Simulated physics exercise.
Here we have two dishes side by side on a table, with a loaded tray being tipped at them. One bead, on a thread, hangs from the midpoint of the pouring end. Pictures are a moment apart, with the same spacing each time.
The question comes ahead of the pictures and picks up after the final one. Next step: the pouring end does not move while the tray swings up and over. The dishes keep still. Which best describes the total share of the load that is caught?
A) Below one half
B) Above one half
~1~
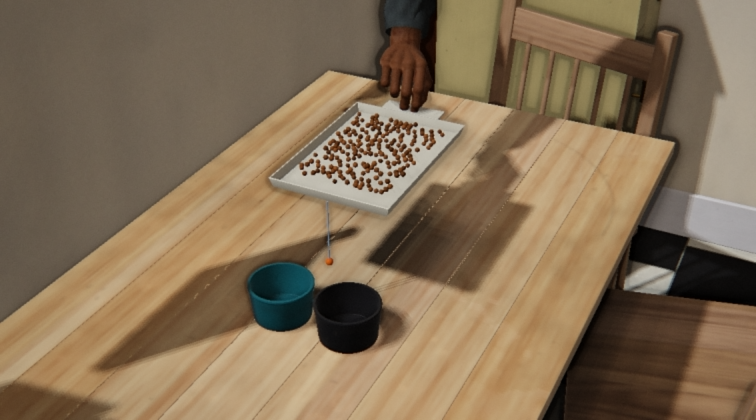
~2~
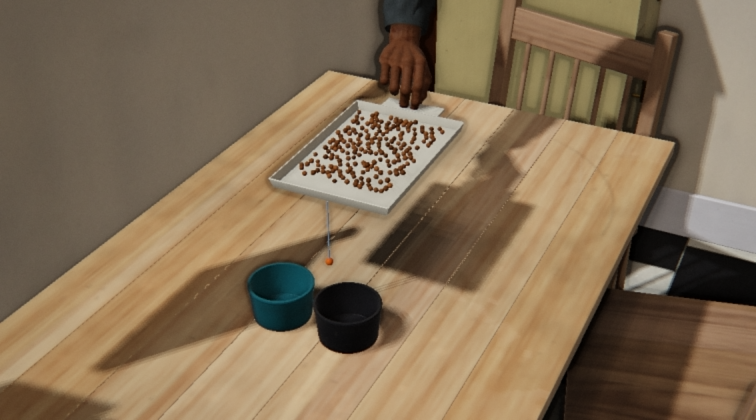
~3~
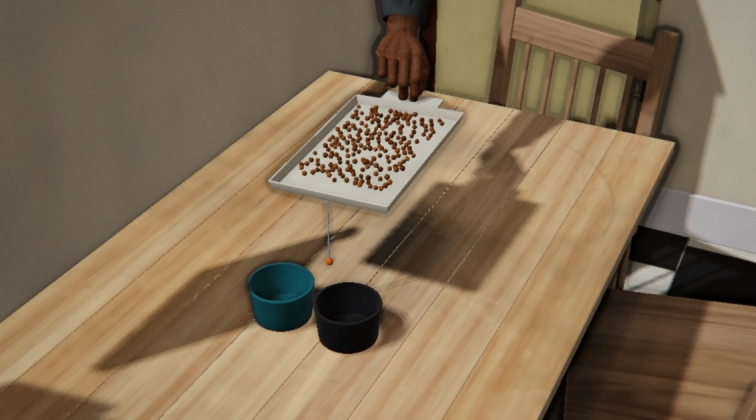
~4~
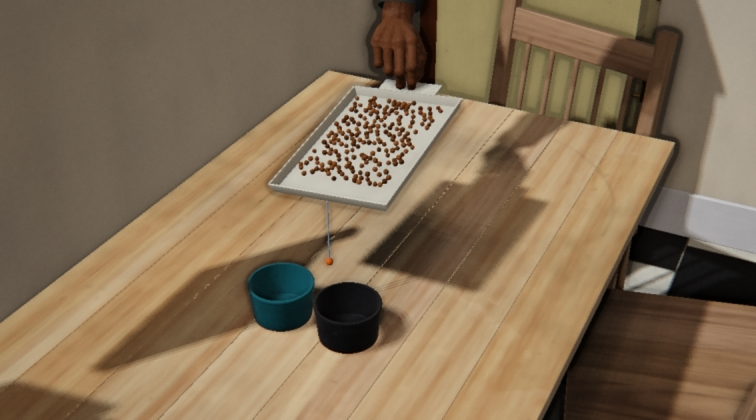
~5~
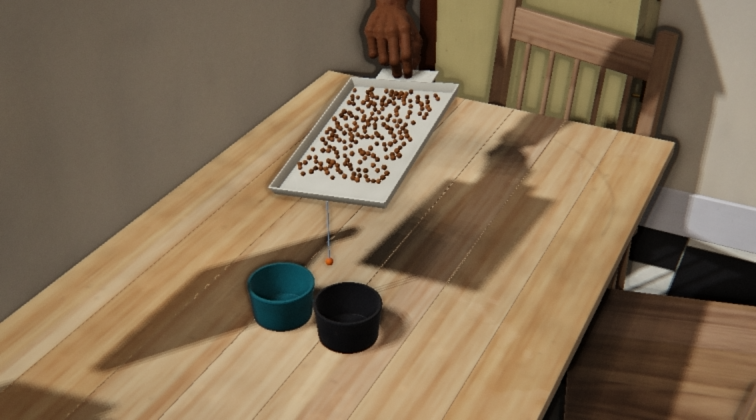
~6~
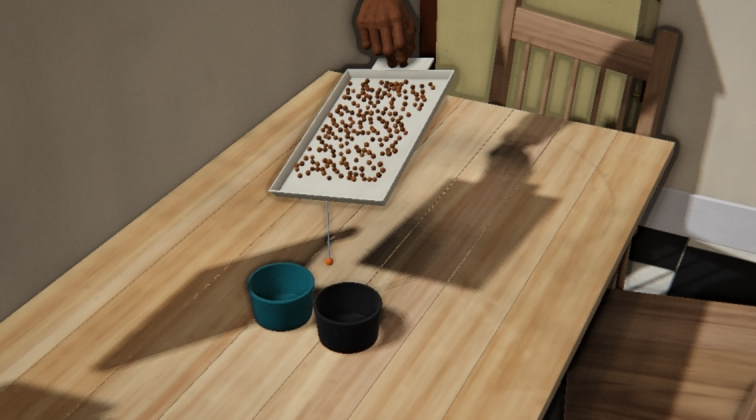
Below one half.
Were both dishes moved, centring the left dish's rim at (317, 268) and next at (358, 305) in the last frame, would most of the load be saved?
The first time it's lower than half, the second time lower than half.
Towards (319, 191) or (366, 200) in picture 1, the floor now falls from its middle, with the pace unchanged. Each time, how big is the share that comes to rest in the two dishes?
In turn, 70 percent and then 50 percent.
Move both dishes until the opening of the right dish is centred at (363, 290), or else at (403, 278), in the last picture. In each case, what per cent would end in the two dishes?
First 40 per cent, second 0 per cent.
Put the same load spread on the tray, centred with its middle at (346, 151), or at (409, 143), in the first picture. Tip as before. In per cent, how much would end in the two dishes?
20 and 20 per cent.
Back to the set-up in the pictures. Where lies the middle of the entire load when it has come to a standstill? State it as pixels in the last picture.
Near pixel (263, 288).
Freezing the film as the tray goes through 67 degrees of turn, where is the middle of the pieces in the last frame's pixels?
I'd put it at about (291, 191).
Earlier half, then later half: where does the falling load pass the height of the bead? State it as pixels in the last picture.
(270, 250) first, (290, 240) later.
Soon, tray tipped steeply; most on the tray; a stray few in the left dish; a stray few outside both; about a quarter in the air.
A while on, tray tipped past a quarter turn; a stray few on the tray; about a quarter in the left dish; about two thirds outside both; a small part in the air.
Towards the end, tray tipped past a quarter turn; about a quarter in the left dish; most outside both.
Finally, tray tipped past a quarter turn; none in the right dish; about a quarter in the left dish; most outside both.
